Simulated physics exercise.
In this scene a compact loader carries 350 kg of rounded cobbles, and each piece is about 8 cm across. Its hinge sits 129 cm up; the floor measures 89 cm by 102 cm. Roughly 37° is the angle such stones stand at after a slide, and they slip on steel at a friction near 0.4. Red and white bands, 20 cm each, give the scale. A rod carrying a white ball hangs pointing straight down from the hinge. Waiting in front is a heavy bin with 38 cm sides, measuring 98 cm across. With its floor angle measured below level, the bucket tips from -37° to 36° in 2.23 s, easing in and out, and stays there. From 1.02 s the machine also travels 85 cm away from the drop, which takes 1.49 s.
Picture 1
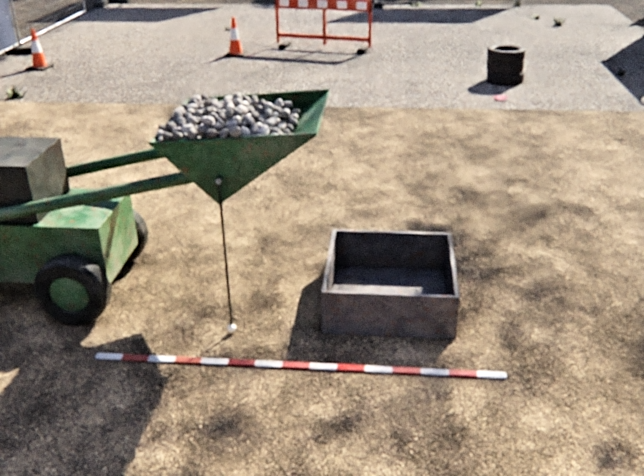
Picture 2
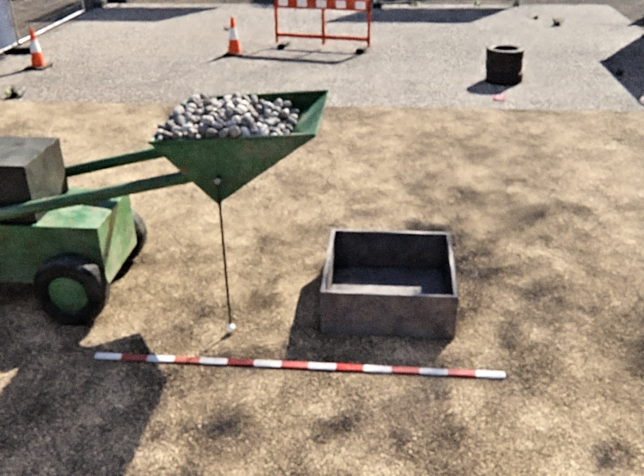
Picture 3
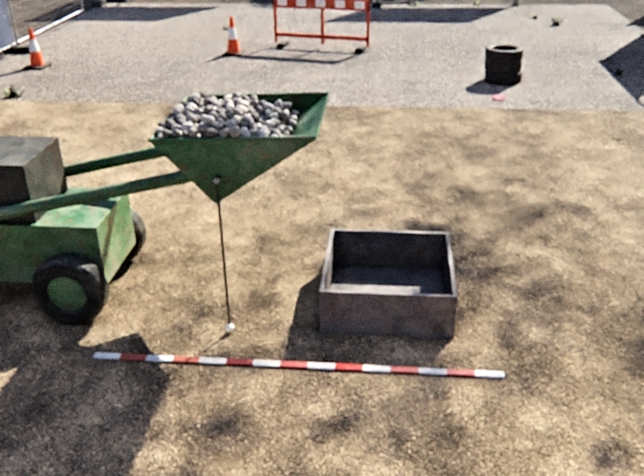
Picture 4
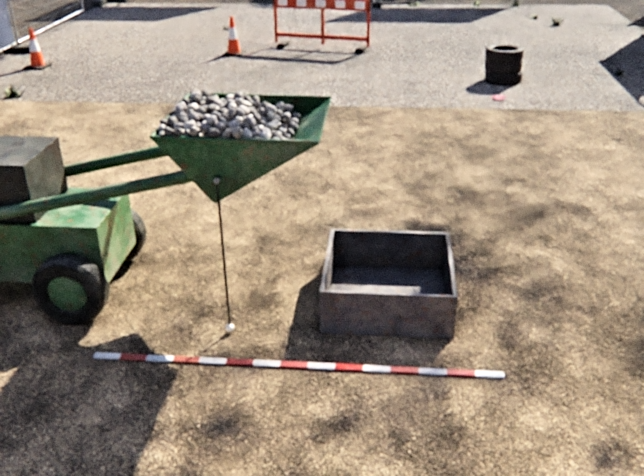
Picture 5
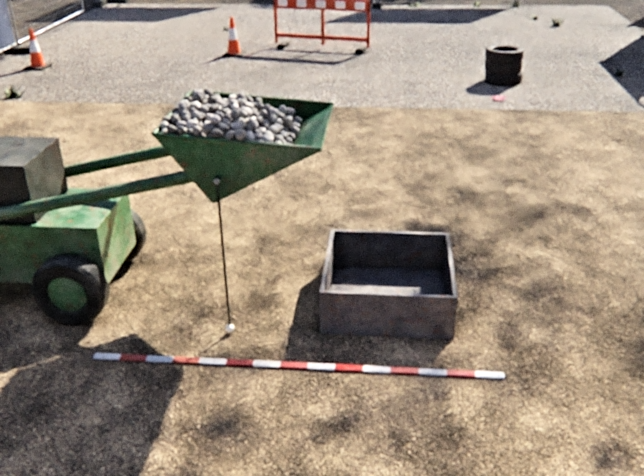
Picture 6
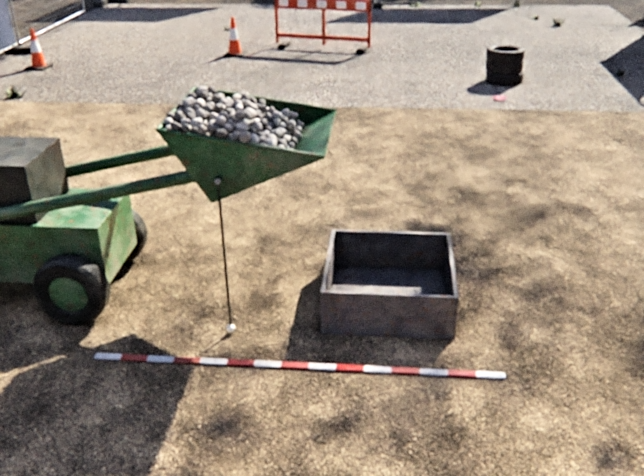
Green loader bucket heaped with rounded grey cobbles slowly tilting its lip downward to the right, beside an open box on sandy ground.
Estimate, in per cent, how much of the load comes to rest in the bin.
5 %.
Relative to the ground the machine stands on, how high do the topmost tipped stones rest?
I'd put it at roughly 26 cm above the ground.
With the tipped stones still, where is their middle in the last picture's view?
The stones end up centred near (271, 287).
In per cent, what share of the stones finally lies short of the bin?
Close to 95 per cent of it.
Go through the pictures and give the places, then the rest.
The first picture shows lip at (316, 134), floor tilted -37°, highest stones at (243, 105).
In the second picture, the bucket is at -36°, its lip at (316, 135); the top of the load is at (242, 105).
In the third picture, the bucket is at -35°, its lip at (316, 138); the top of the load is at (238, 105).
The fourth picture shows lip at (319, 143), floor tilted -32°, highest stones at (227, 103).
The fifth picture shows lip at (321, 150), floor tilted -28°, highest stones at (211, 101).
The sixth picture shows lip at (324, 157), floor tilted -24°, highest stones at (200, 99).
A little later the floor is at 25°; 75 % in the bucket, 24 % short of the bin, 1 % in the bin; the foremost stones are at (339, 272).
Then the floor is at 36°; 14 % in the bucket, 81 % short of the bin, 4 % in the bin, 1 % beside or beyond the bin; the foremost stones are at (413, 291).
Later still the floor is at 36°; 0 % in the bucket, 95 % short of the bin, 4 % in the bin, 1 % beside or beyond the bin; the foremost stones are at (429, 283).
In the end the floor is at 36°; 0 % in the bucket, 95 % short of the bin, 4 % in the bin, 1 % beside or beyond the bin; the foremost stones are at (429, 283).
